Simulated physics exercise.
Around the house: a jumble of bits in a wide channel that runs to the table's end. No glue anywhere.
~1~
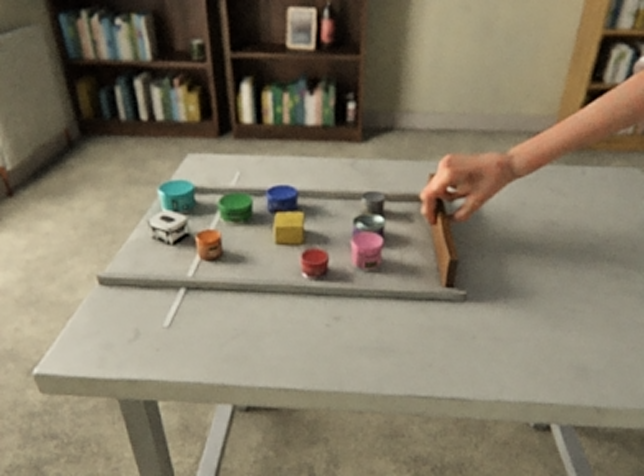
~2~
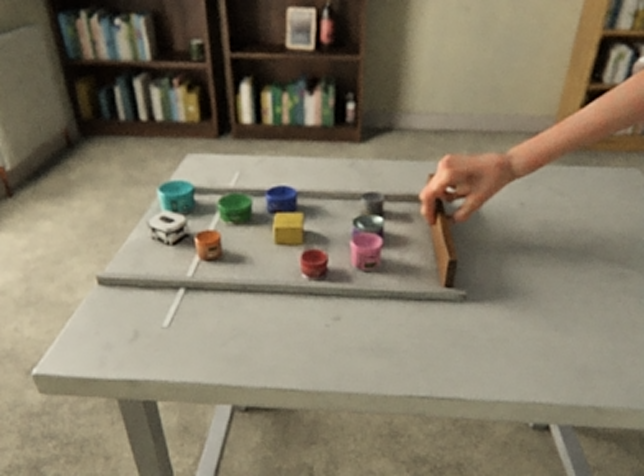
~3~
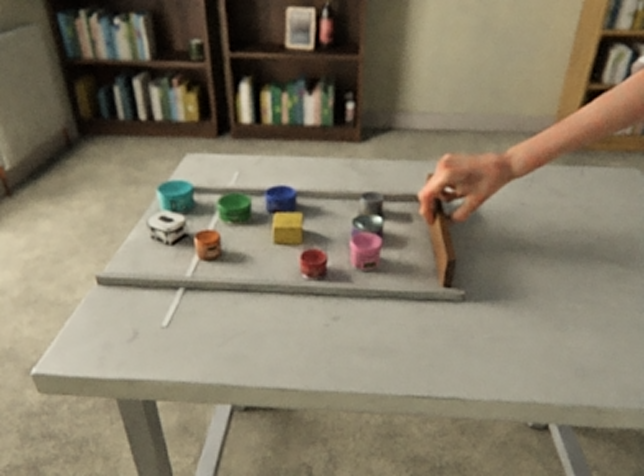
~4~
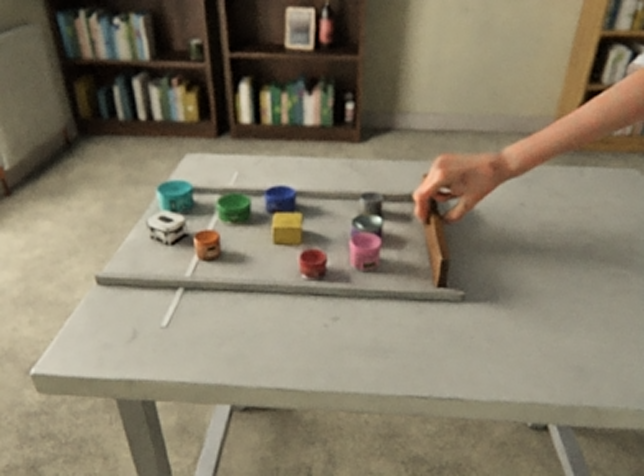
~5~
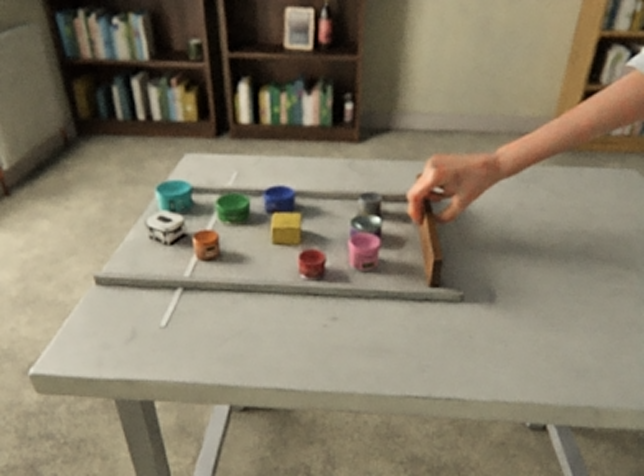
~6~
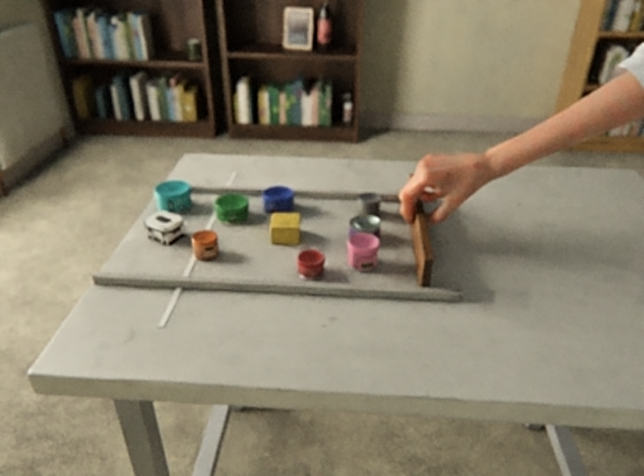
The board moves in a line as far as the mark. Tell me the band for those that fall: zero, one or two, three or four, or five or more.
In the end the number that fall off is zero.
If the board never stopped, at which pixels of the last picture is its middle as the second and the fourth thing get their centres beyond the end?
At (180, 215) for the second, at (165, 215) for the fourth.
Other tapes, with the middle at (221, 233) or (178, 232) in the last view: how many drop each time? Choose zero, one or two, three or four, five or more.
One after another: Not one; one or two.
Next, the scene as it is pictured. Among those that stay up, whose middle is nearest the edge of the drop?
Foremost is the turquoise pot.
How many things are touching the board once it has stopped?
That makes 4.
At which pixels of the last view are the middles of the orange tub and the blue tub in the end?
About (151, 253), and the other about (188, 192).
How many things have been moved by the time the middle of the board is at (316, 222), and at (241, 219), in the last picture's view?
First 5, then 8.
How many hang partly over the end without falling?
That would be 1.
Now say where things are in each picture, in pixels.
The first picture shows turquoise pot (178, 197); white case (169, 228); orange tub (210, 245); board (439, 226); tape (210, 232).
The second picture shows white case (169, 228); purple tin (368, 230).
The third picture shows orange tub (208, 245); blue tub (281, 200).
The fourth picture shows turquoise pot (176, 197); grey tub (371, 205).
The fifth picture shows white case (166, 228); red pot (312, 264).
The sixth picture shows turquoise pot (174, 197); white case (165, 228); orange tub (206, 245); board (418, 226); tape (206, 233).
A little later, none off yet; turquoise pot at rest near (174, 197); white case at rest near (165, 228); orange tub at rest near (206, 245).
Next, none off yet; turquoise pot at rest near (174, 197); white case at rest near (165, 228); orange tub shifted a little near (192, 250).
When it is over, the number that fall off is zero.
